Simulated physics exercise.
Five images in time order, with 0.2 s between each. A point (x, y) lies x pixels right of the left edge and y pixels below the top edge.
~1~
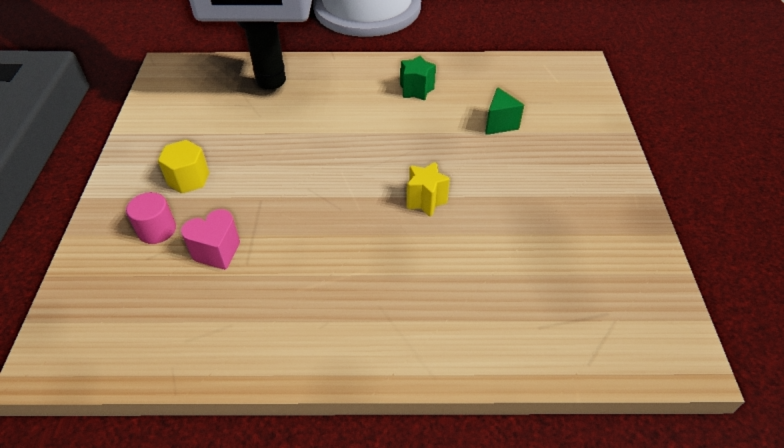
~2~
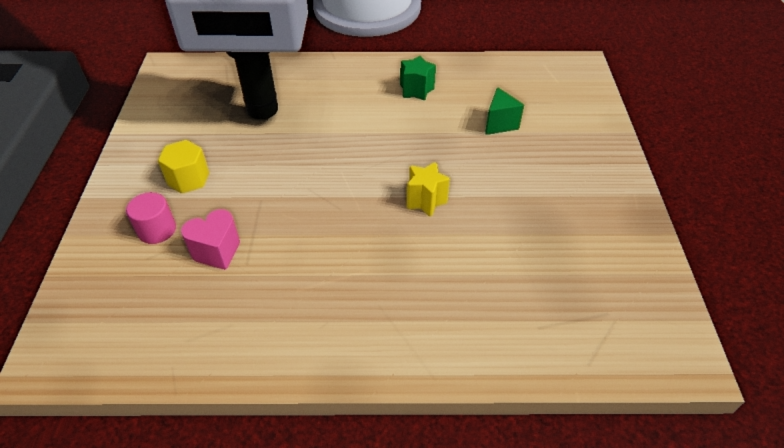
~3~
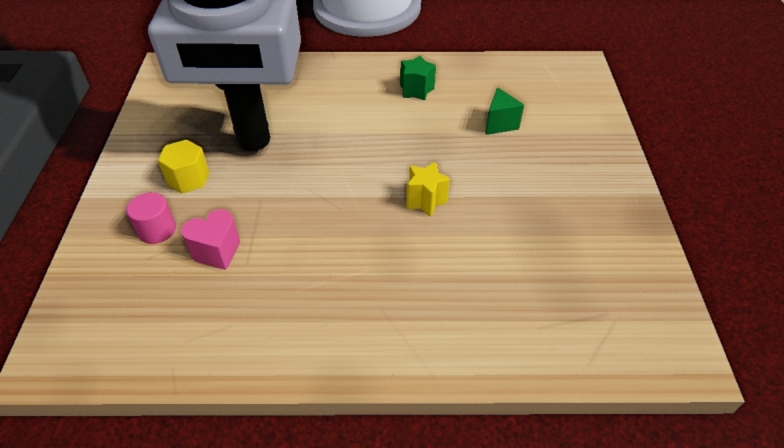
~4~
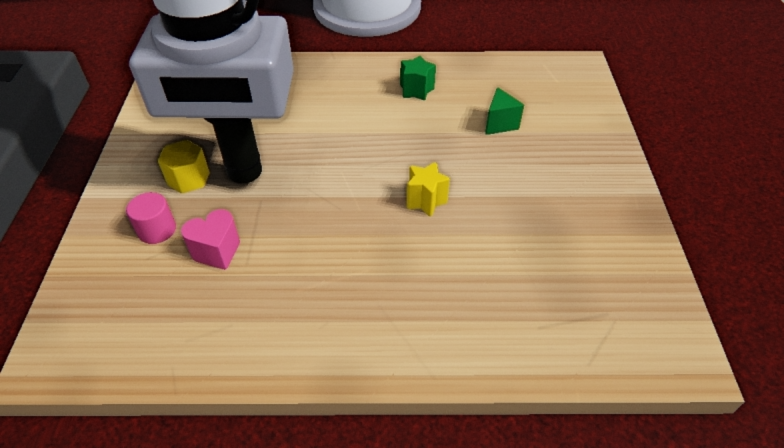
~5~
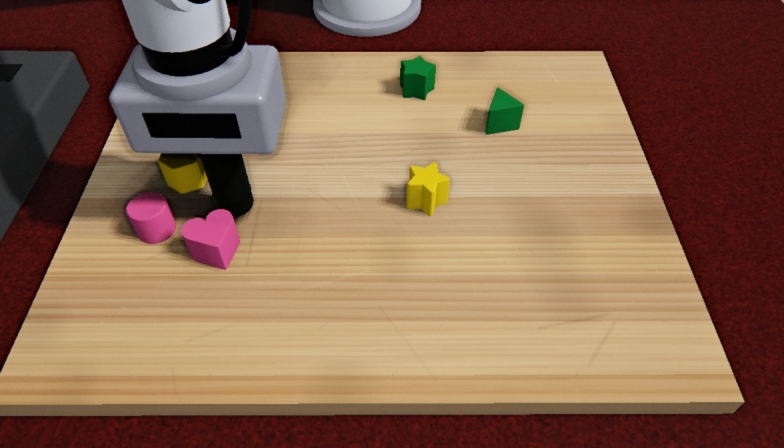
A pale wooden board on a dark red surface is seen from above at an angle, the camera still. Green star and triangle blocks sit toward the back, a yellow star near the middle, and a yellow hexagon, pink cylinder and pink heart at left. A grey robotic arm with a black pusher glides steadily forward and slightly left, nearing the heart while every block stays put.
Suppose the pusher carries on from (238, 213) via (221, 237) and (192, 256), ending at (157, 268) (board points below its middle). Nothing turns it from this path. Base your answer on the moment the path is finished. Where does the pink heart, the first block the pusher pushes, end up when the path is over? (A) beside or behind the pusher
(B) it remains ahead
A.
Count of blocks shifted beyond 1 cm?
I predict one.
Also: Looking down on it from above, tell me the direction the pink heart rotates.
The answer is counter-clockwise.
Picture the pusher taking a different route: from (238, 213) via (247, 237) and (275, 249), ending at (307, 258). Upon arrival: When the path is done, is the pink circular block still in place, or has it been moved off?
It barely shifts, if at all.
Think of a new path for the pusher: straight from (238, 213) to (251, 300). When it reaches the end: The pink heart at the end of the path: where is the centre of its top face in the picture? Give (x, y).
I'd say the pink heart ends with its top centre at (197, 257).
On the path given first. Halfway along, pusher at (204, 240); pink heart at (182, 260).
At the end, pusher at (153, 260); pink circular block in place; pink heart at (170, 275), turned 45° anticlockwise.
